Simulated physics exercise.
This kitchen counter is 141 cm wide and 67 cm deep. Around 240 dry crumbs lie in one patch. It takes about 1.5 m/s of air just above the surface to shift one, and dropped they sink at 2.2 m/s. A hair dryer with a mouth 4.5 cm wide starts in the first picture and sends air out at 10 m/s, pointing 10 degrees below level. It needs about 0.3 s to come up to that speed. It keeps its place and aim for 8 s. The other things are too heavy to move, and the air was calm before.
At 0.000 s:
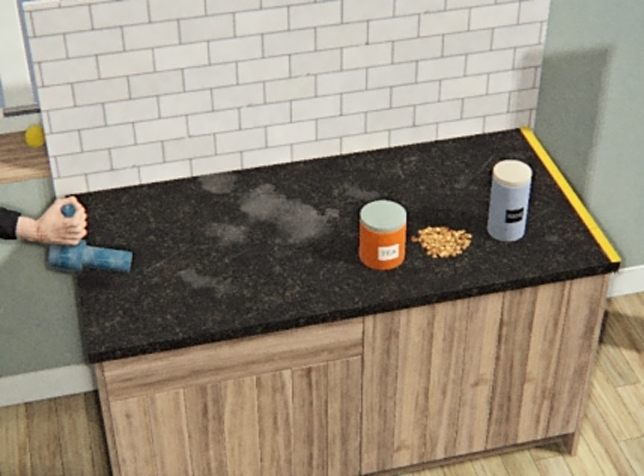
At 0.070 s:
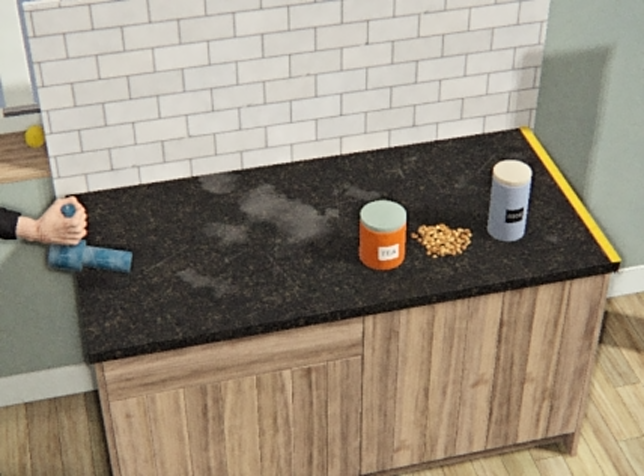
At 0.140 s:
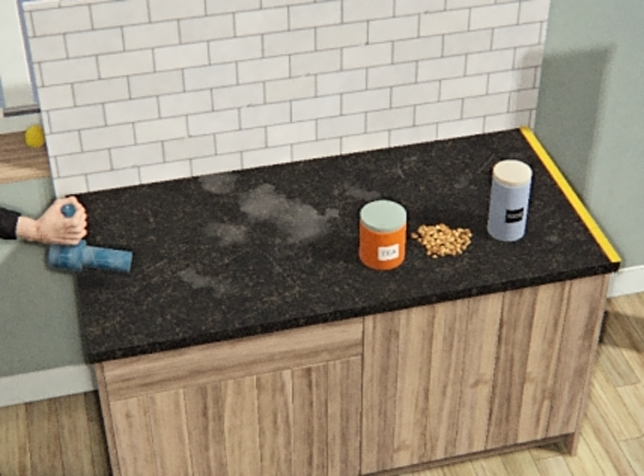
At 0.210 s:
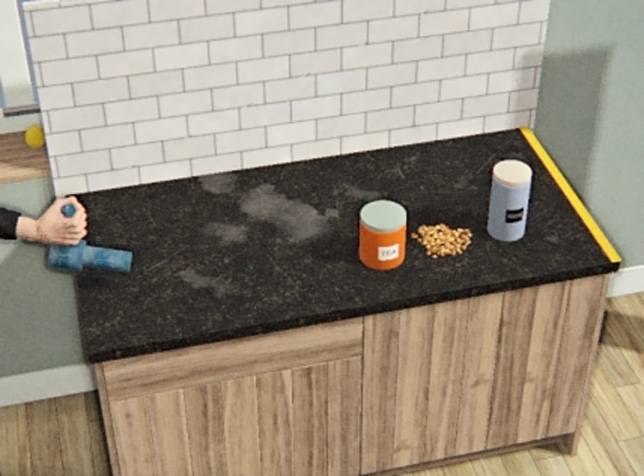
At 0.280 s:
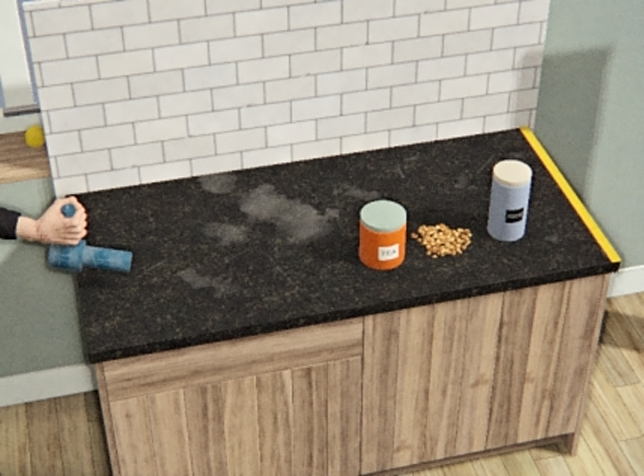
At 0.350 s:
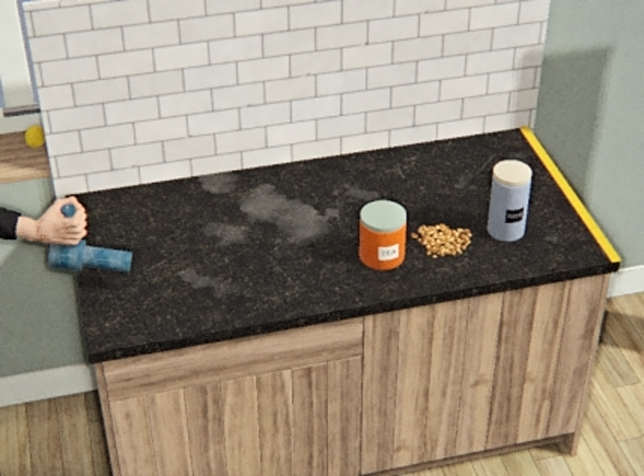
A hand holding a blue hair dryer at the left of a dark counter, with jars and crumbs all staying still.
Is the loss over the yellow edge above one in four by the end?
Answer: No.
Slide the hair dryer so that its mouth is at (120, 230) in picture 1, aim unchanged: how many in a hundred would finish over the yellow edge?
It would be near 10 %.
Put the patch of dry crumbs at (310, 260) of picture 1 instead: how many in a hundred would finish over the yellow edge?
Then about 0 %.
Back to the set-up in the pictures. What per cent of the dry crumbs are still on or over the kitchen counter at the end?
About 100 %.
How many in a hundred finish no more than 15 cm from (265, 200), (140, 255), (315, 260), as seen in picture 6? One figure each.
In turn about 0 %, 0 %, 0 %.
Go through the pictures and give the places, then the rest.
In the first frame, the middle of the dry crumbs is near (441, 241), none has stirred yet and the mouth of the hair dryer is at (131, 262).
In the second frame, the middle of the dry crumbs is near (442, 238), none has stirred yet and the yellow edge is centred on (571, 189).
In the third frame, the middle of the dry crumbs is near (442, 238), none has stirred yet, the top of a jar is at (383, 214) and the top of a jar is at (513, 171).
In the fourth frame, the middle of the dry crumbs is near (442, 238) and none has stirred yet.
In the fifth frame, the middle of the dry crumbs is near (442, 238) and none has stirred yet.
In the sixth frame, the middle of the dry crumbs is near (442, 238) and none has stirred yet.
After 1.6 s the count stands so, 0 % are over the yellow edge; the middle of those still in play is near (444, 238).
After 2.6 s the count stands so, 0 % are over the yellow edge; the middle of those still in play is near (444, 238).
After 4.4 s the count stands so, 0 % are over the yellow edge; the middle of those still in play is near (444, 238).
After 8.0 s, at the end, 1 % are over the yellow edge; the middle of those still in play is near (444, 238).
